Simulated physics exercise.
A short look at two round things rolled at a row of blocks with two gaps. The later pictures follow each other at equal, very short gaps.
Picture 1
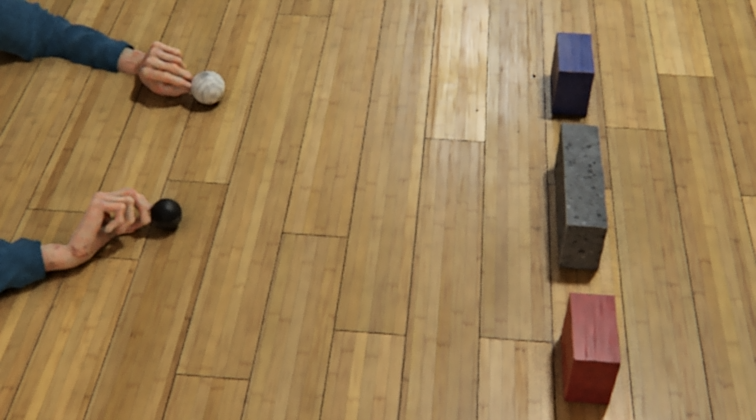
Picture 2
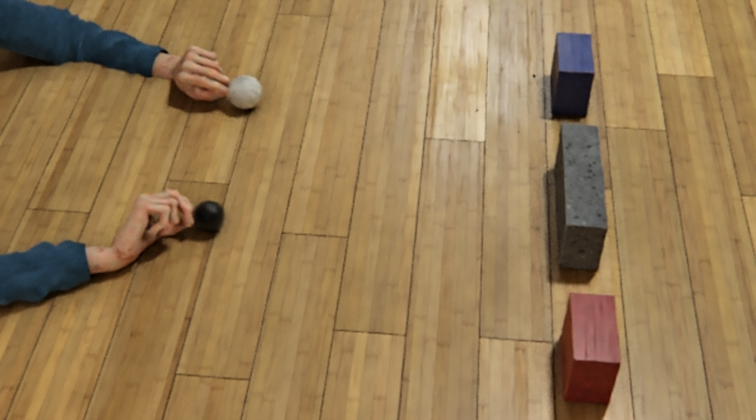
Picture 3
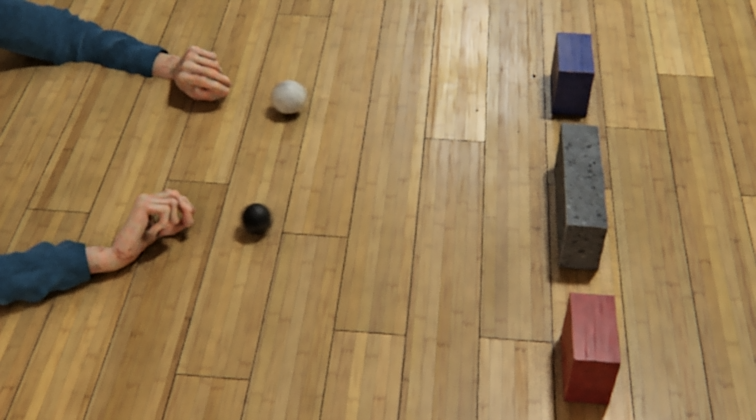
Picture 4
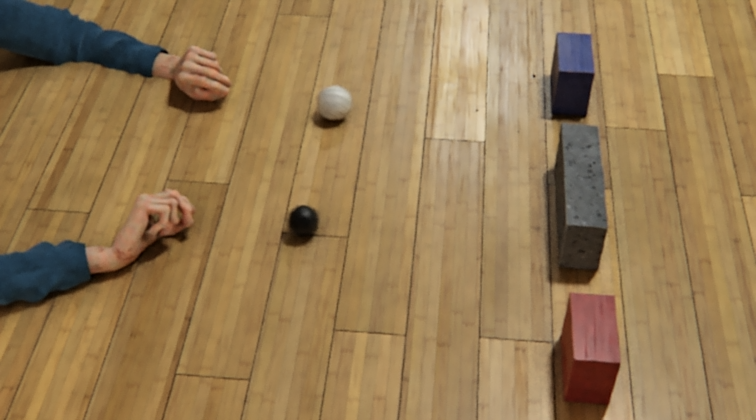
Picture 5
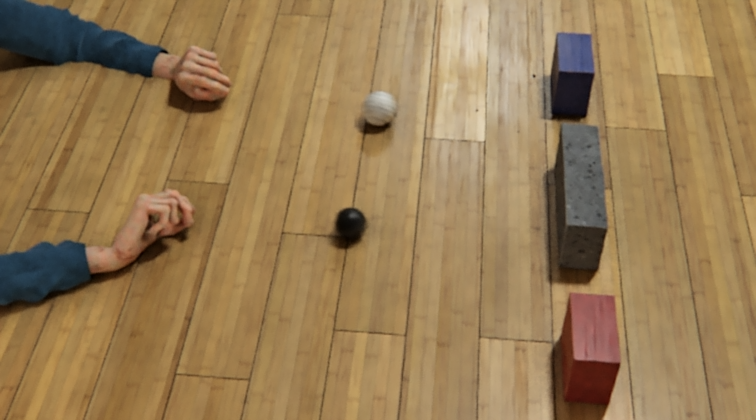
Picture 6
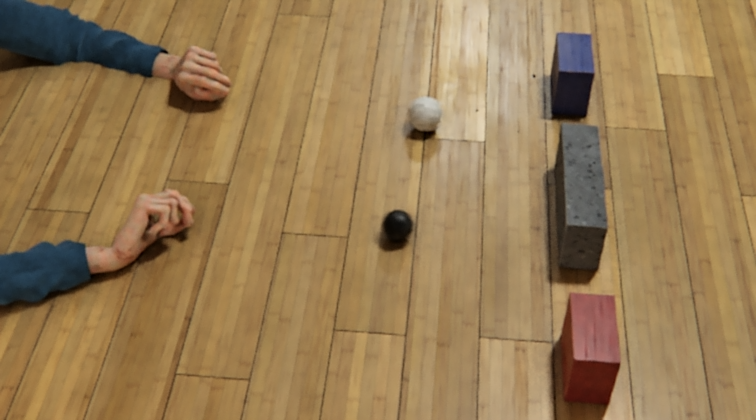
A whitish ball and a smaller black ball roll side by side from left to right across a wooden plank floor, seen from above at a steady angle. Two hands in blue sleeves reach in from the left, push them forward, release them and stay behind. On the right stand a blue block, a taller speckled grey one and a red one, all motionless.
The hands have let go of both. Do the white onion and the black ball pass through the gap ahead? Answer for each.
As it turns out, the white onion rolls through, the black ball bounces off.
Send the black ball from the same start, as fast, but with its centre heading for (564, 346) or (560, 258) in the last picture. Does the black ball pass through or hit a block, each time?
In that order, it does not get past; strikes a block.
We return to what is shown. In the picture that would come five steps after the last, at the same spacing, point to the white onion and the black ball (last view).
Near (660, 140) and (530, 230).
Then, 0.56 s past the last view, white onion heading on; black ball coming back near (522, 227).
Finally, the white onion passes through its gap; the black ball hits a block, near (500, 217).
